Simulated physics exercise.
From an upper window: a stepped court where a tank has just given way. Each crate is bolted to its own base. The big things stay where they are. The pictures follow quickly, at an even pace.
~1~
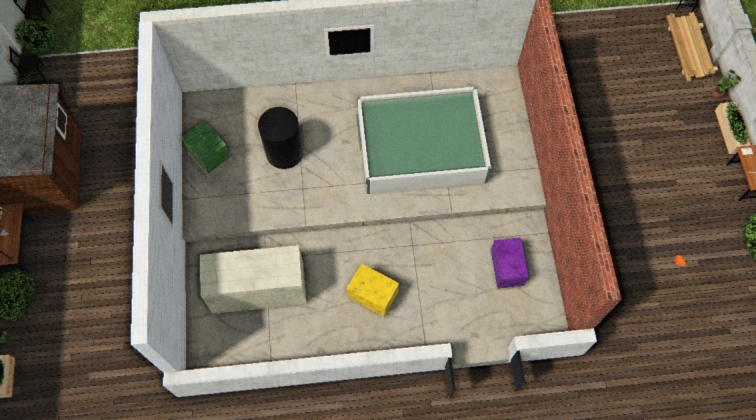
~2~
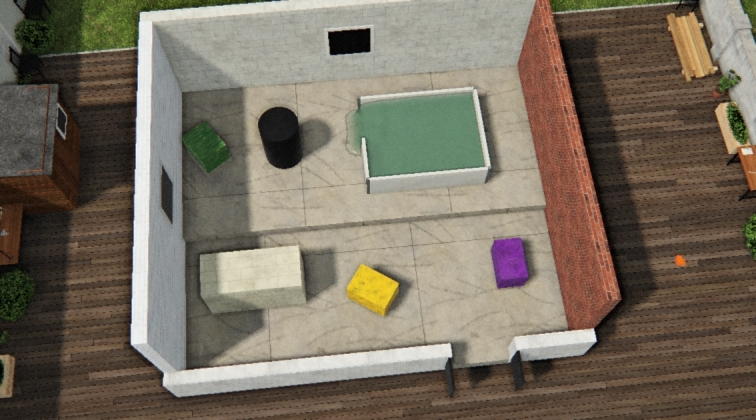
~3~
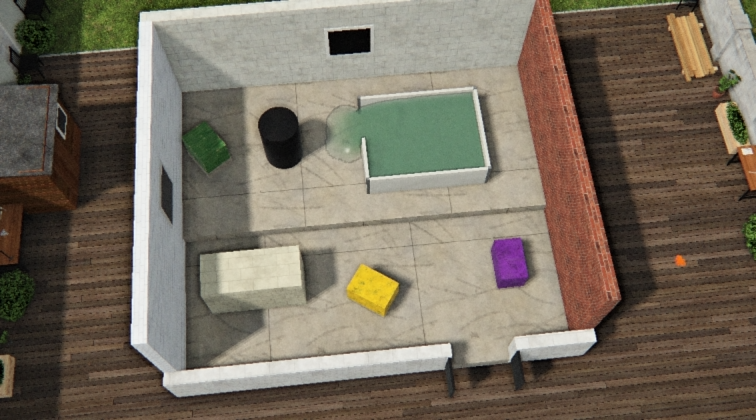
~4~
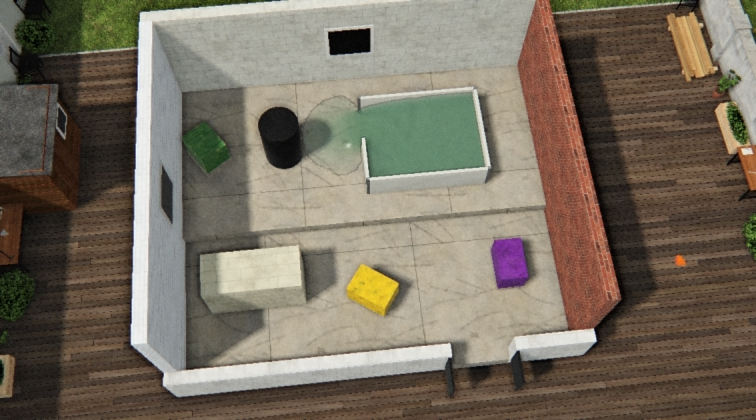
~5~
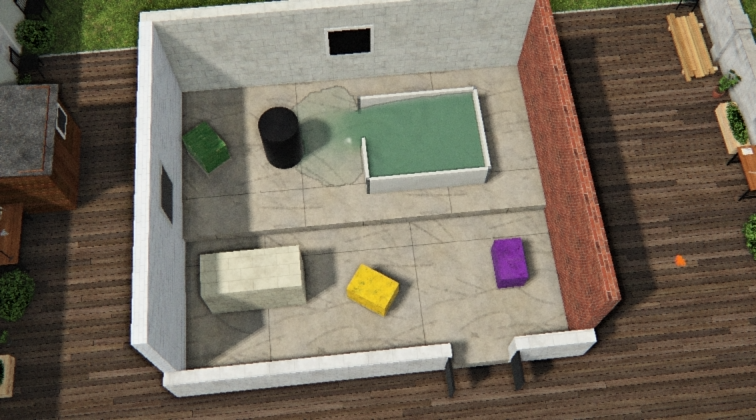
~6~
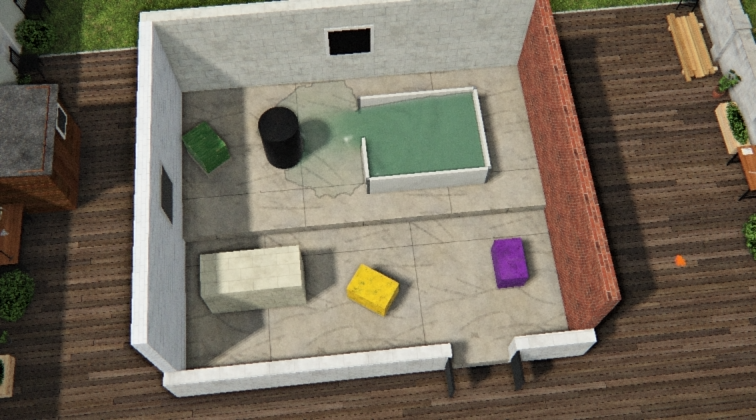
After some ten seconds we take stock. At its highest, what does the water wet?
In the end: The purple crate gets wet; the yellow crate gets wet; the green crate gets wet.
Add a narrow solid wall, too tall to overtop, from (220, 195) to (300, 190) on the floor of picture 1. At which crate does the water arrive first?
That is the green one.
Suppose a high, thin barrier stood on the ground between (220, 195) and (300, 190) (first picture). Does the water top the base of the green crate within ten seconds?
One by one: Green ends up wet.
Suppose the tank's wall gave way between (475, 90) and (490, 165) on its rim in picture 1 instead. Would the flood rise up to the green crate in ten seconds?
One by one: The green crate is spared.
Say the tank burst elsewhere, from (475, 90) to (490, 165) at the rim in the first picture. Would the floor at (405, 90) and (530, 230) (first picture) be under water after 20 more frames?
One after the other: Under water, under water.
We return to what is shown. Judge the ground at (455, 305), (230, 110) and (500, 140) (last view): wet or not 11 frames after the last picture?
In that order: Free of water, under water, no water.
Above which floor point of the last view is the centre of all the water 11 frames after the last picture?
Roughly at (372, 141).
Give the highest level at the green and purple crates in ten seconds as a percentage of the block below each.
About 150 and 160 per cent.
A moment on, water covers 15 % of the floor; the purple crate not reached, the yellow crate not reached, the green crate water round its plinth.
Next, water covers 25 % of the floor; the purple crate not reached, the yellow crate not reached, the green crate water round its plinth.
Then, water covers 40 % of the floor; the purple crate not reached, the yellow crate water round its plinth, the green crate water round its plinth.
Later, water covers 55 % of the floor; the purple crate not reached, the yellow crate water round its plinth, the green crate water round its plinth.
In the end, water covers 90 % of the floor; the purple crate was topped, the yellow crate was topped, the green crate was topped.
